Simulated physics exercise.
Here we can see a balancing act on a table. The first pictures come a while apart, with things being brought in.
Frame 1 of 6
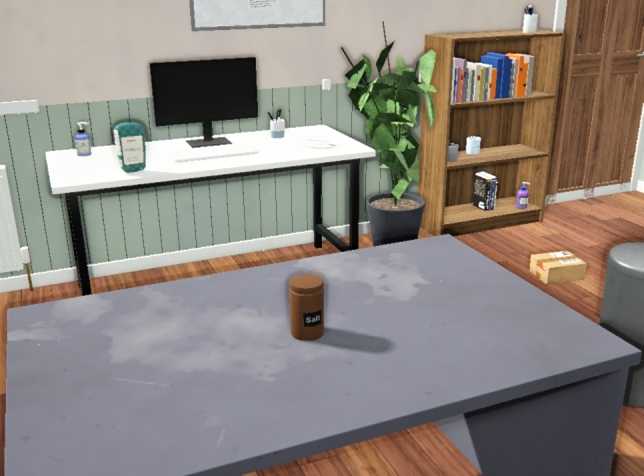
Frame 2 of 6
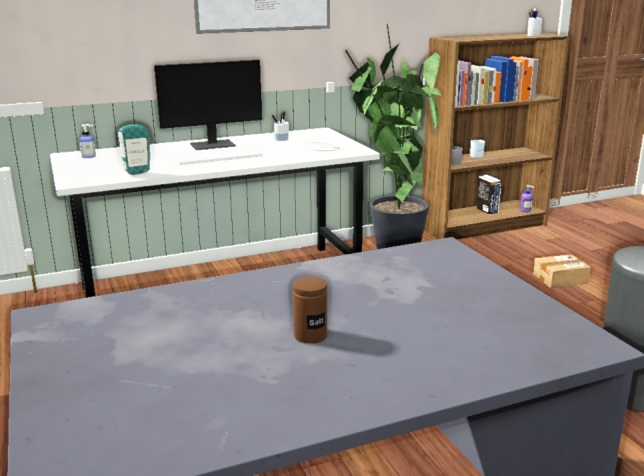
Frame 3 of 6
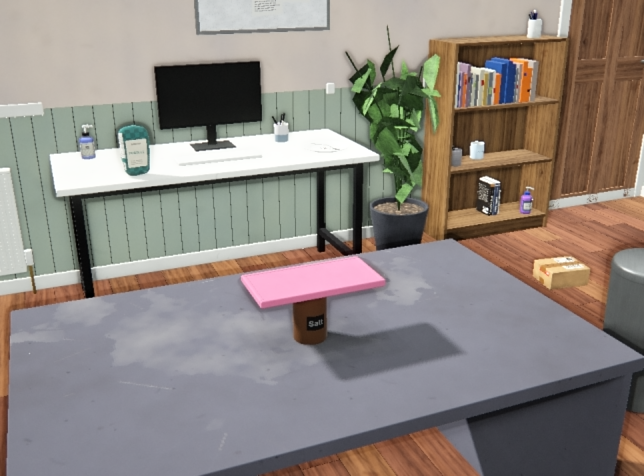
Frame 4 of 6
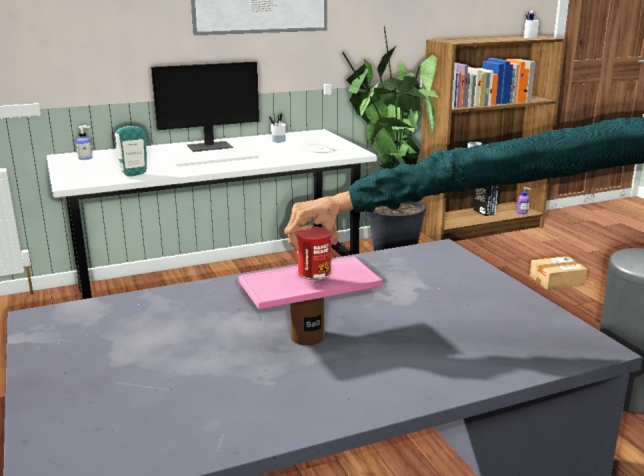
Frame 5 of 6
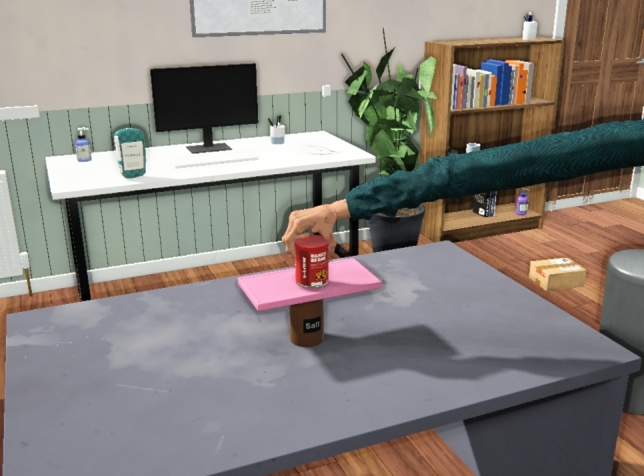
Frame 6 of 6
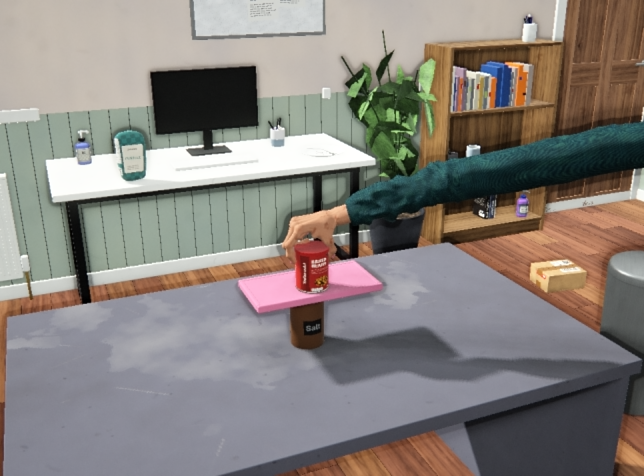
A hand in a dark green sleeve reached in from the right and lowered a red tin onto a pink board, which had appeared on top of a brown jar on the grey table.
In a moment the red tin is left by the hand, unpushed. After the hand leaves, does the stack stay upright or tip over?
The stack bears the weight.
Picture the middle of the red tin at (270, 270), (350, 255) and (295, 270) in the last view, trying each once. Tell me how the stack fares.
So, first it tips over, next it tips over, and last it stays steady.
Then, 0.30 s on from there, no change.
Then, 0.70 s on from there, red tin resting near (312, 267).
In the end, all 3 unmoved. At the end, from the last picture's camera, red tin near (312, 267). The stack keeps its balance.
